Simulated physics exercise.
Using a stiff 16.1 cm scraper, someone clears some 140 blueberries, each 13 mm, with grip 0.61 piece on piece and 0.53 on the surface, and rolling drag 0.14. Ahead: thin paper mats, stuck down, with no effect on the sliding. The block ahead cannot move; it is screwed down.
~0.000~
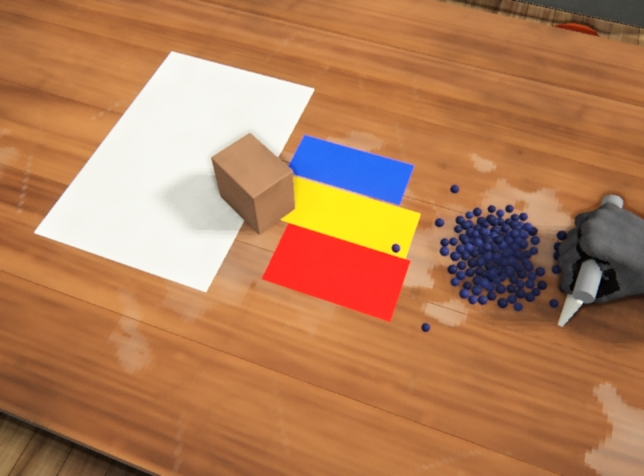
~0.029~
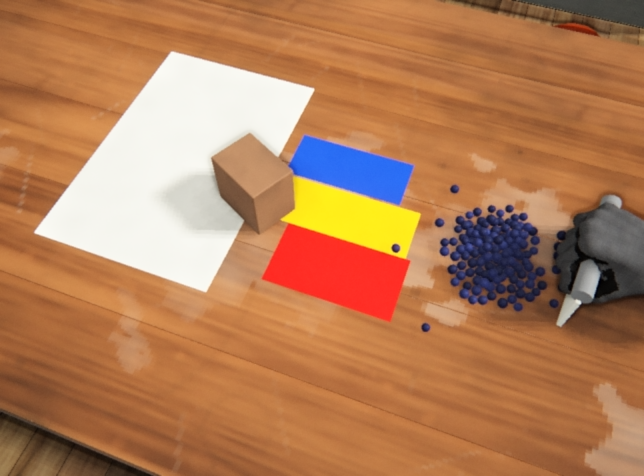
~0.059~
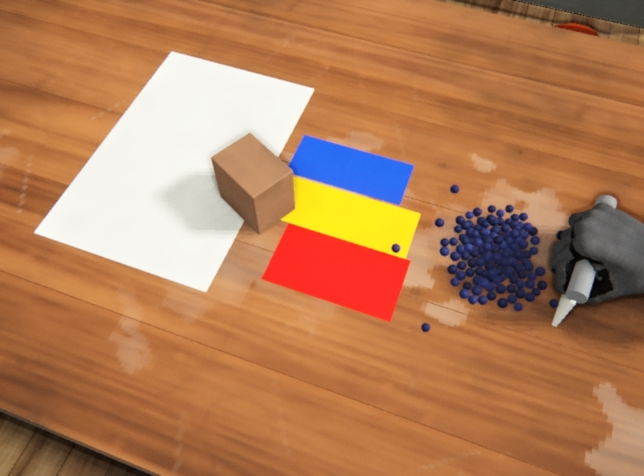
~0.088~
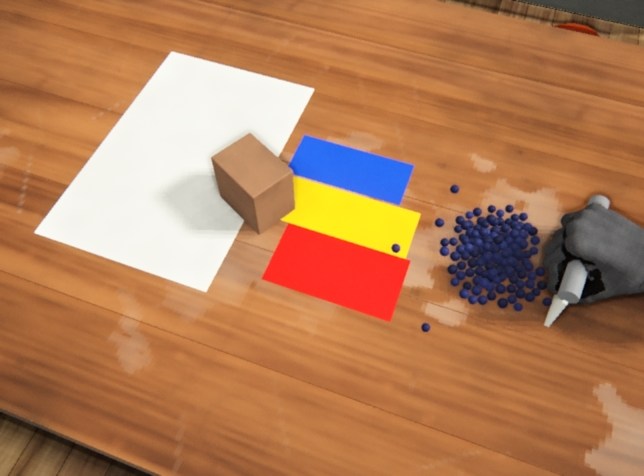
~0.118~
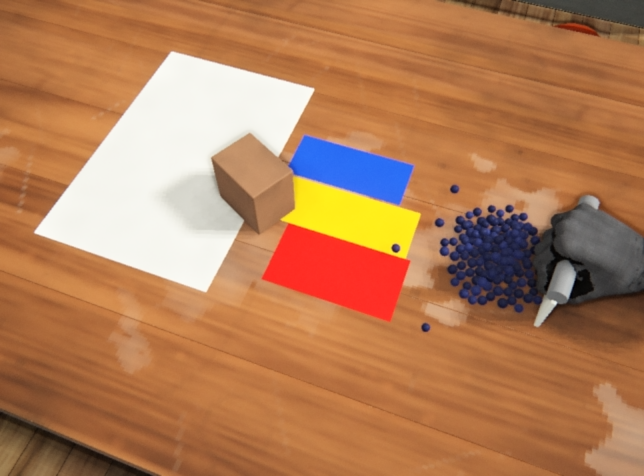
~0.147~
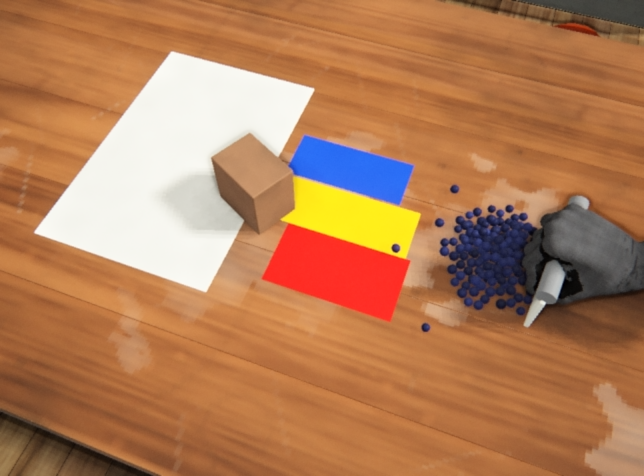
In the video, a dark gloved hand holding a scraper moves a short way left into a pile of small dark blue balls, nudging those on its right edge, while the brown block and the coloured mats stay still.
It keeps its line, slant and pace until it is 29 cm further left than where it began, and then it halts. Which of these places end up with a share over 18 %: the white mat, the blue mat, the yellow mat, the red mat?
White mat: Low; blue mat: Low; yellow mat: High; red mat: High.
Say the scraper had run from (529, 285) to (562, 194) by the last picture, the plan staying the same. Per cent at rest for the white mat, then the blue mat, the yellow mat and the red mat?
Final: White mat = 0%, blue mat = 30%, yellow mat = 25%, red mat = 15%.
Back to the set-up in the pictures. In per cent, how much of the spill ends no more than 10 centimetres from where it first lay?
Roughly 30 %.
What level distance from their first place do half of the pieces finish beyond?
Around 20 centimetres.
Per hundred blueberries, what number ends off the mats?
Around 45 in a hundred.
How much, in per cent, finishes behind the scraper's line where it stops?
Around 40 in a hundred.
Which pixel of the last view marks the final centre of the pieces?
The centre ends up near (357, 223) in the last picture.
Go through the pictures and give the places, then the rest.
Scraper from (576, 305) to (606, 211); moved 0.0 cm; 0 pieces shifted; middle of the spill at (496, 250); red mat at (337, 270); yellow mat at (338, 213); blue mat at (350, 169); white mat at (186, 155); block at (251, 164), in the first frame.
Scraper from (575, 305) to (604, 211); moved 0.2 cm; 0 pieces shifted; middle of the spill at (496, 250), in the second frame.
Scraper from (570, 305) to (600, 211); moved 0.8 cm; 1 pieces shifted; middle of the spill at (496, 250), in the third frame.
Scraper from (562, 305) to (593, 211); moved 1.7 cm; 2 pieces shifted; middle of the spill at (496, 250), in the fourth frame.
Scraper from (551, 306) to (583, 211); moved 3.0 cm; 11 pieces shifted; middle of the spill at (495, 250), in the fifth frame.
Scraper from (540, 306) to (573, 212); moved 4.3 cm; 31 pieces shifted; middle of the spill at (495, 249); red mat at (337, 270); yellow mat at (338, 213); blue mat at (350, 169); white mat at (186, 155); block at (251, 164). Its speed is about 0.45 m/s, heading 22 degrees towards the viewer, in the sixth frame.
Then, at 0.44 s, scraper 17 cm from its start, spill 20 cm wide; red mat 5 %, yellow mat 5 %, off the mats 90 %.
After 0.74 s, scraper 30 cm from its start, spill 24 cm wide; red mat 35 %, yellow mat 25 %, blue mat 5 %, off the mats 40 %.
After 0.99 s, scraper 31 cm from its start, spill 25 cm wide; red mat 30 %, yellow mat 25 %, blue mat 5 %, off the mats 45 %.
At rest (1.3 s), red mat 30 %, yellow mat 25 %, blue mat 5 %, white mat 0 %, off the mats 45 %.
